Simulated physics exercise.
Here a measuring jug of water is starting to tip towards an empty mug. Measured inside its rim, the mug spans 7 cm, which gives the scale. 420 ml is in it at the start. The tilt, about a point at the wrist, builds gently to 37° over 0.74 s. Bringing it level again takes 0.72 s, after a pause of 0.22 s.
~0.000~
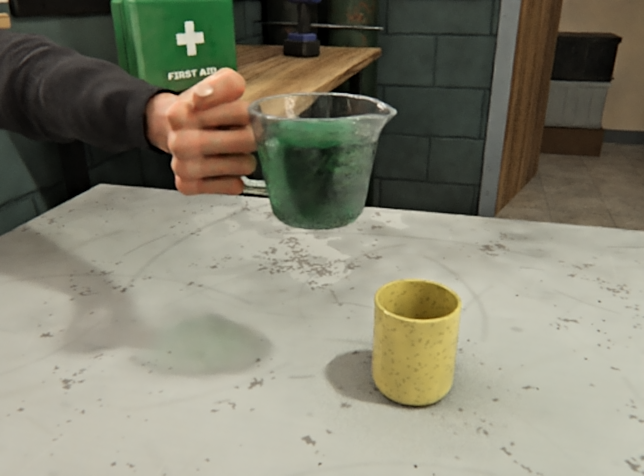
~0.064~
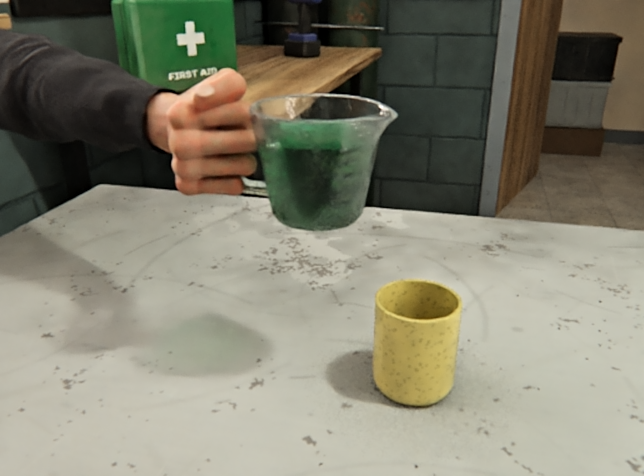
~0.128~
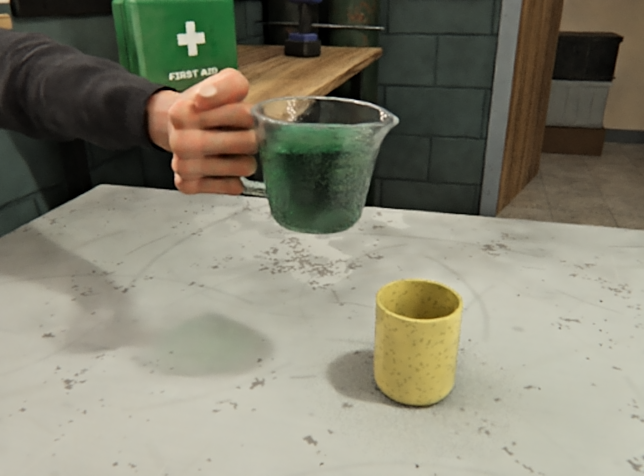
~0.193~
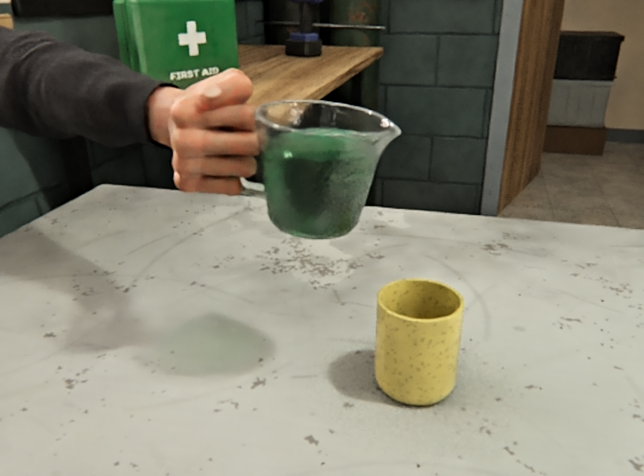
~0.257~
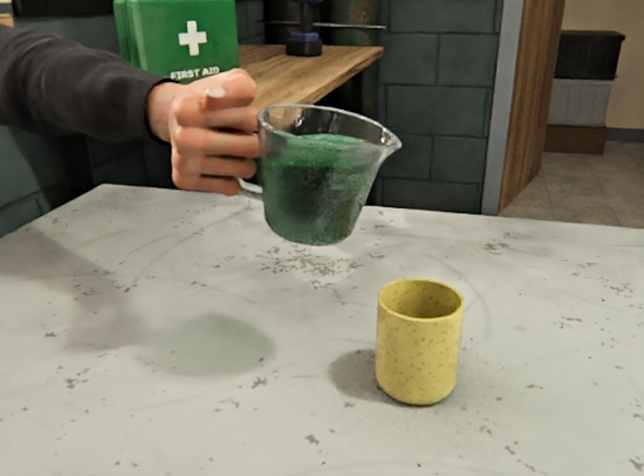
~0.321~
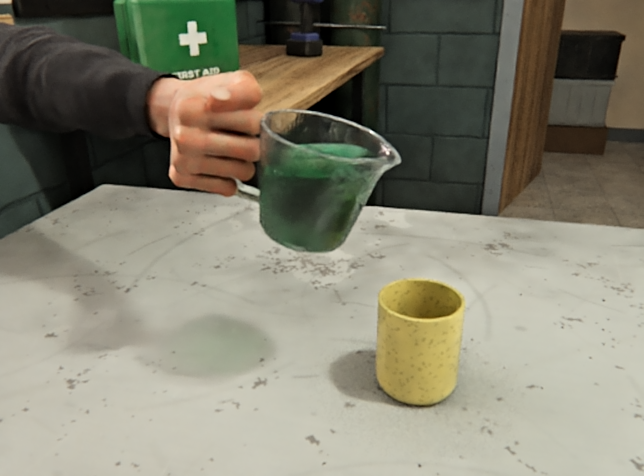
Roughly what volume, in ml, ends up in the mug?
80 ml.
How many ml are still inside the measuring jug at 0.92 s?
Volume remaining: Near 360 ml.
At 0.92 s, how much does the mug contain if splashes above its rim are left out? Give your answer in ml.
About 40 ml.
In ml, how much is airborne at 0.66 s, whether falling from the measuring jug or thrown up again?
Roughly 20 ml at that moment.
Then, 0.66 s in, the tilt is 36° and the mug has 10 ml, the measuring jug 395 ml, and 0 ml is on the table top.
Then, 0.92 s in, the tilt is 37° and the mug has 45 ml, the measuring jug 355 ml, and 0 ml is on the table top.
Then, 1.18 s in, the tilt is 29° and the mug has 75 ml, the measuring jug 340 ml, and 0 ml is on the table top.
Then, 1.46 s in, the tilt is 8° and the mug has 80 ml, the measuring jug 340 ml, and 0 ml is on the table top.
Finally, the mug has 80 ml, the measuring jug 340 ml, and 0 ml is on the table top.
